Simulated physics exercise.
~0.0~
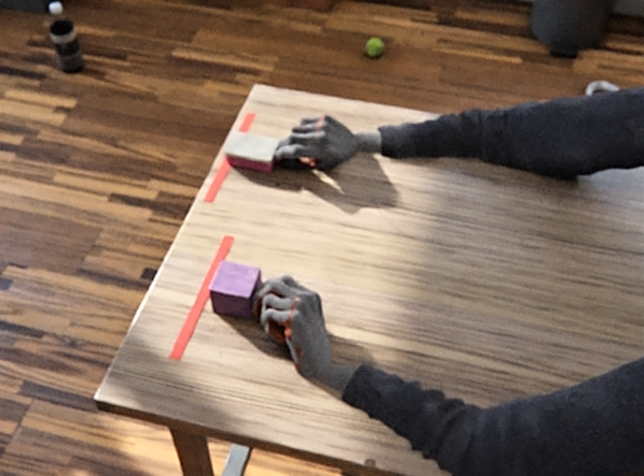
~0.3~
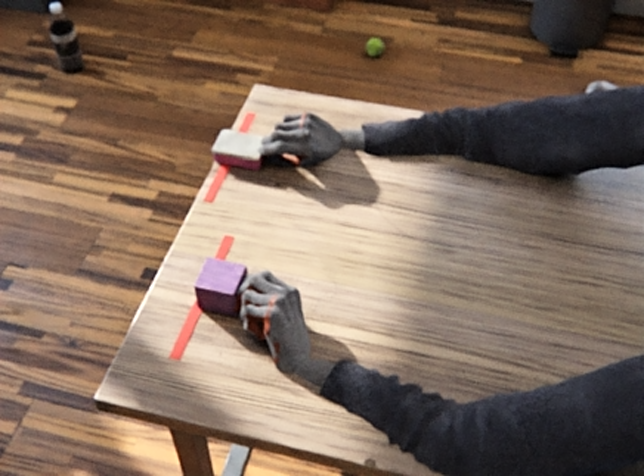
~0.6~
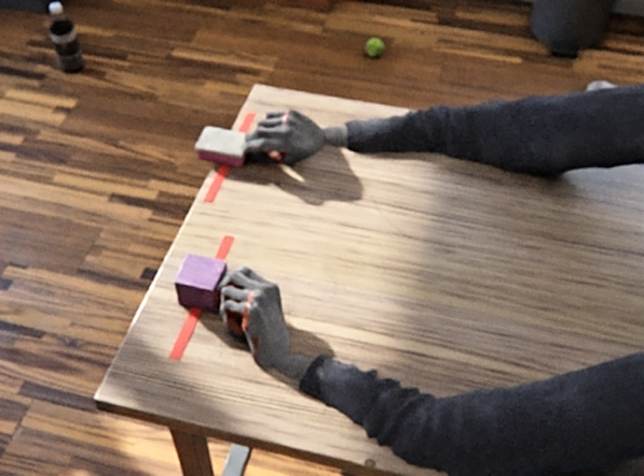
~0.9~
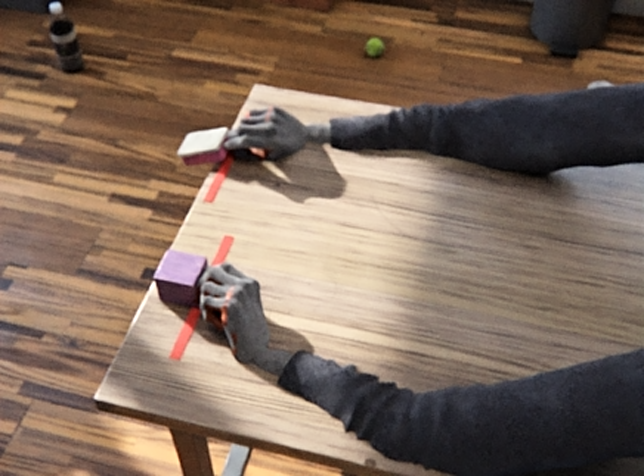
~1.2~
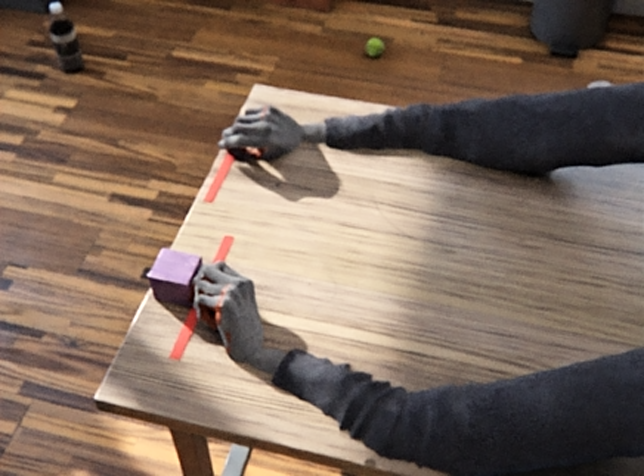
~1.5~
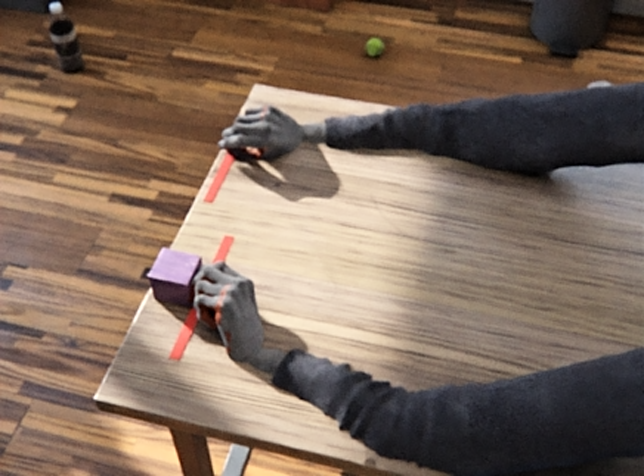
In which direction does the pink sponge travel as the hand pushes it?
The pink sponge moves to the left, across its strip of red tape and toward the table's edge.
